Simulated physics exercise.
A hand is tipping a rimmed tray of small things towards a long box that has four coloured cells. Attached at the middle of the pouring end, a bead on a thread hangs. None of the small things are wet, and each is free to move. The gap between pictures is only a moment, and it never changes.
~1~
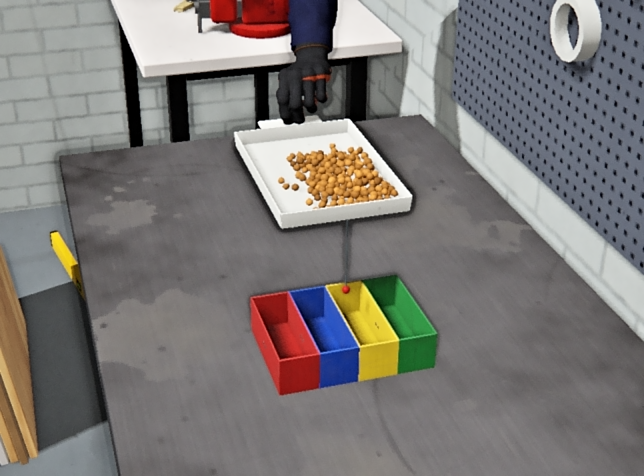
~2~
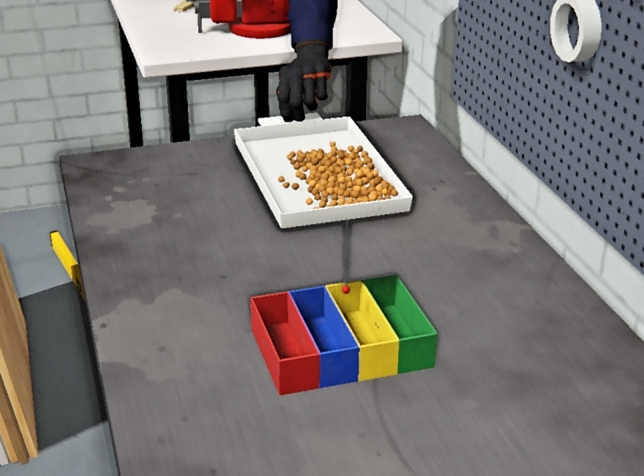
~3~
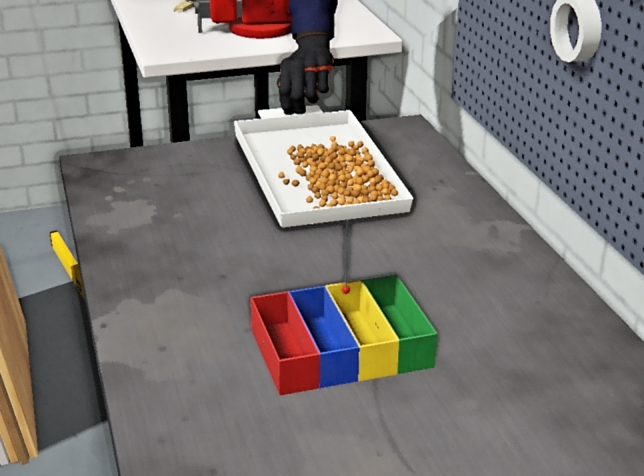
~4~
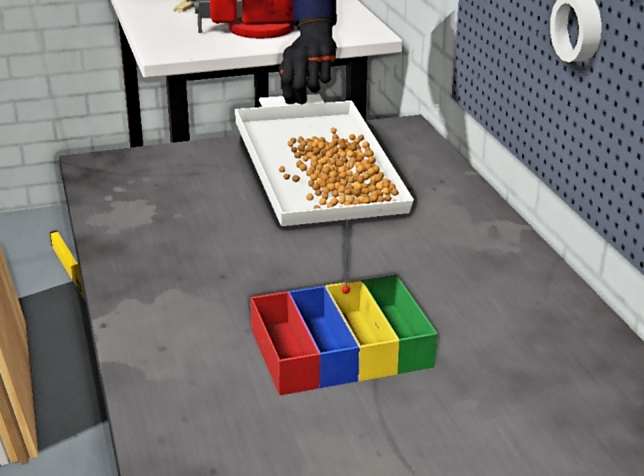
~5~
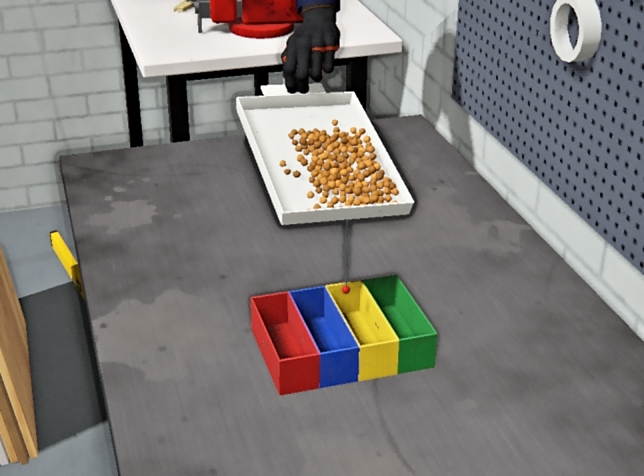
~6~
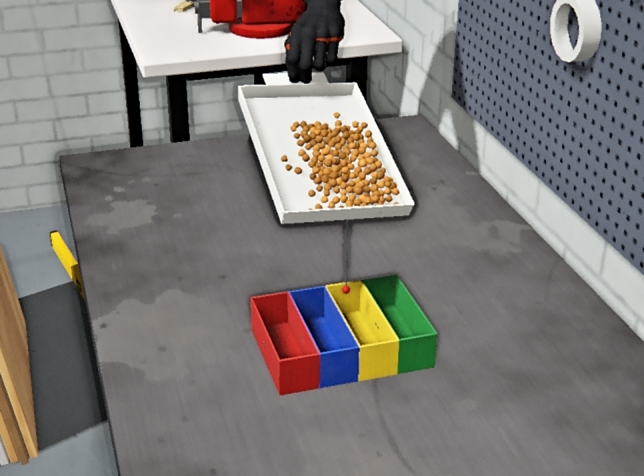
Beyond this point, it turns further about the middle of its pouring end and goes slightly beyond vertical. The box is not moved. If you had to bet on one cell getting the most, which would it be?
I would bet on the green one.
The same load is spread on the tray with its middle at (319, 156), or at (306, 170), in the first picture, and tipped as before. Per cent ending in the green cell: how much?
Close to 40 in a hundred, then close to 40 in a hundred.
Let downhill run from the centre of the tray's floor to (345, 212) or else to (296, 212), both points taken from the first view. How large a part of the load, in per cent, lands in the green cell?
Roughly 40 percent, then 0 percent.
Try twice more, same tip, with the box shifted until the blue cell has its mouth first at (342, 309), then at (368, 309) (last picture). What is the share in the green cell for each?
First position: Some 40 %; second position: Some 20 %.
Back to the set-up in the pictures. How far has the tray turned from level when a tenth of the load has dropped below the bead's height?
Angle: Approx. 105 degrees.
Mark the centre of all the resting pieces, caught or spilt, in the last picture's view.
I'd say the middle ends up at about (406, 345).
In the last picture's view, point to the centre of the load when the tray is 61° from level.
Somewhere about (372, 181).
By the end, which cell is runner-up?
The runner-up is that yellow cell.
Soon, tray tipped steeply; nearly all on the tray; a stray few falling or outside the box.
A while on, tray tipped right over; nearly all on the tray; a stray few in the green cell; a small part falling or outside the box.
Towards the end, tray tipped past a quarter turn; about half in the green cell; about a quarter in the yellow cell; a small part in the blue cell; about a third falling or outside the box.
Finally, tray tipped past a quarter turn; about half in the green cell; about a quarter in the yellow cell; a small part in the blue cell; none in the red cell; about a third outside the box.
